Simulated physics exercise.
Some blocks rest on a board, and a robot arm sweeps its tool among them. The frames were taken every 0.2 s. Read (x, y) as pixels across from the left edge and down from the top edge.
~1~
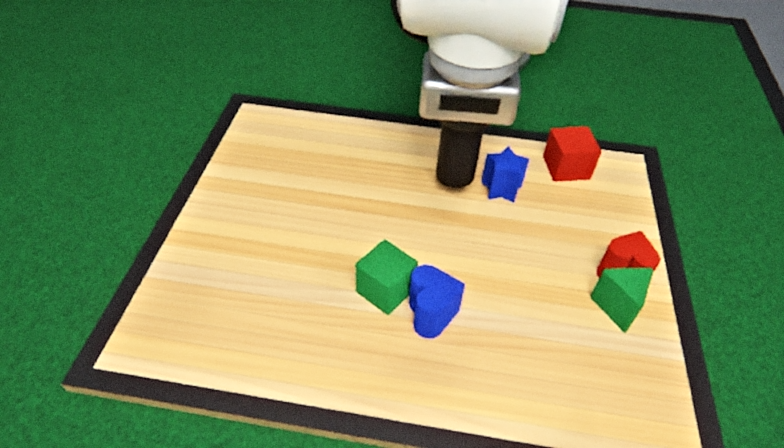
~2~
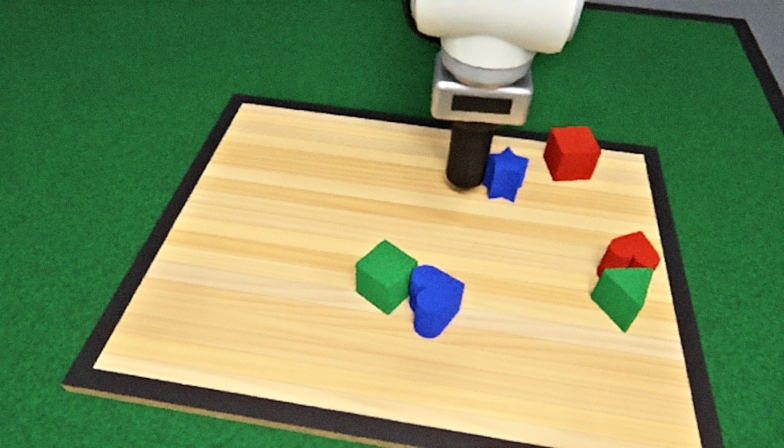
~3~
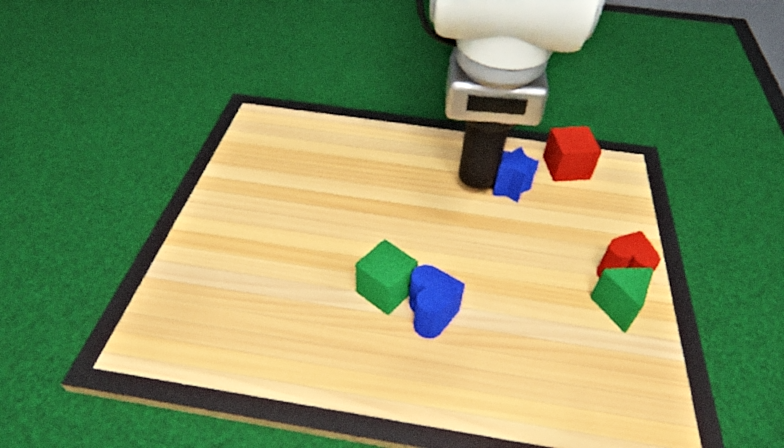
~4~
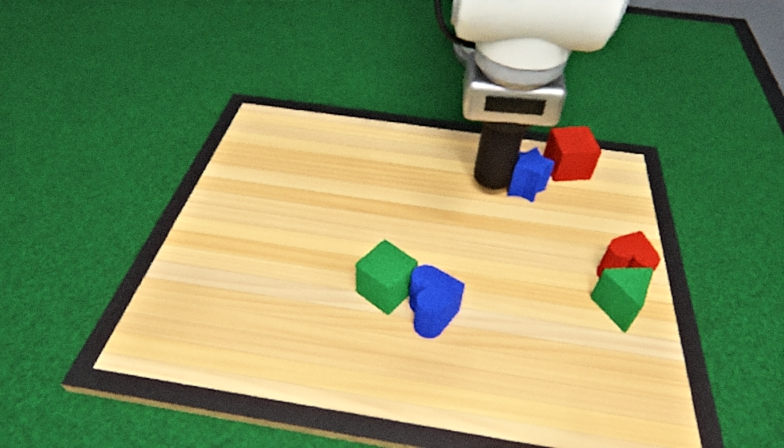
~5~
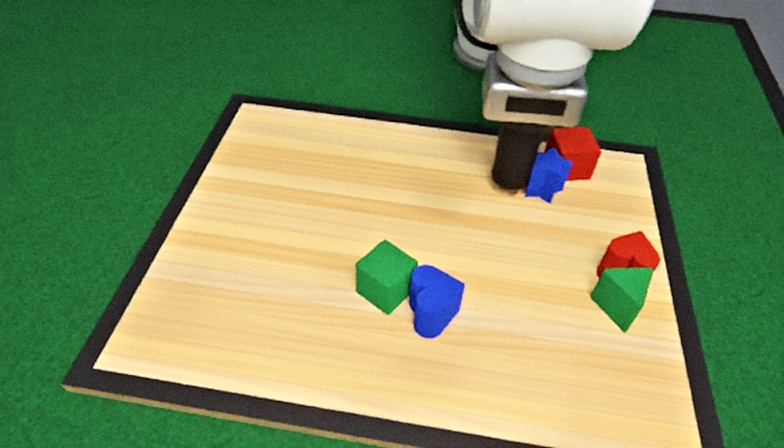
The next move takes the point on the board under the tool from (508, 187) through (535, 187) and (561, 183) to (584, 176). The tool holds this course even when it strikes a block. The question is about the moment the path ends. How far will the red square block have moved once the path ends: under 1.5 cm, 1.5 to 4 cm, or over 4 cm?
That block covers upwards of 4 cm.
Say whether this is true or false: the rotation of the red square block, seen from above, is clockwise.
The statement is incorrect.
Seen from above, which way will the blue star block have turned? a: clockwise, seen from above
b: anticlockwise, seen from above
I choose a.
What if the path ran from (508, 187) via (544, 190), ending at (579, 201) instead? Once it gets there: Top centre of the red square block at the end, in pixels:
I'd guess (596, 138).
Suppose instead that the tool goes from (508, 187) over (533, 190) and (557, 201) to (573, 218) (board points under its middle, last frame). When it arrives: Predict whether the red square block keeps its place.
It is moved from its place.
The first path, step by step. Halfway along, tool (552, 176); blue star block (594, 165), turned 15° clockwise; red square block (596, 137), turned 50° anticlockwise.
At the end, tool (587, 167); blue star block (620, 168), turned 55° clockwise; red square block (610, 128), turned 55° anticlockwise.
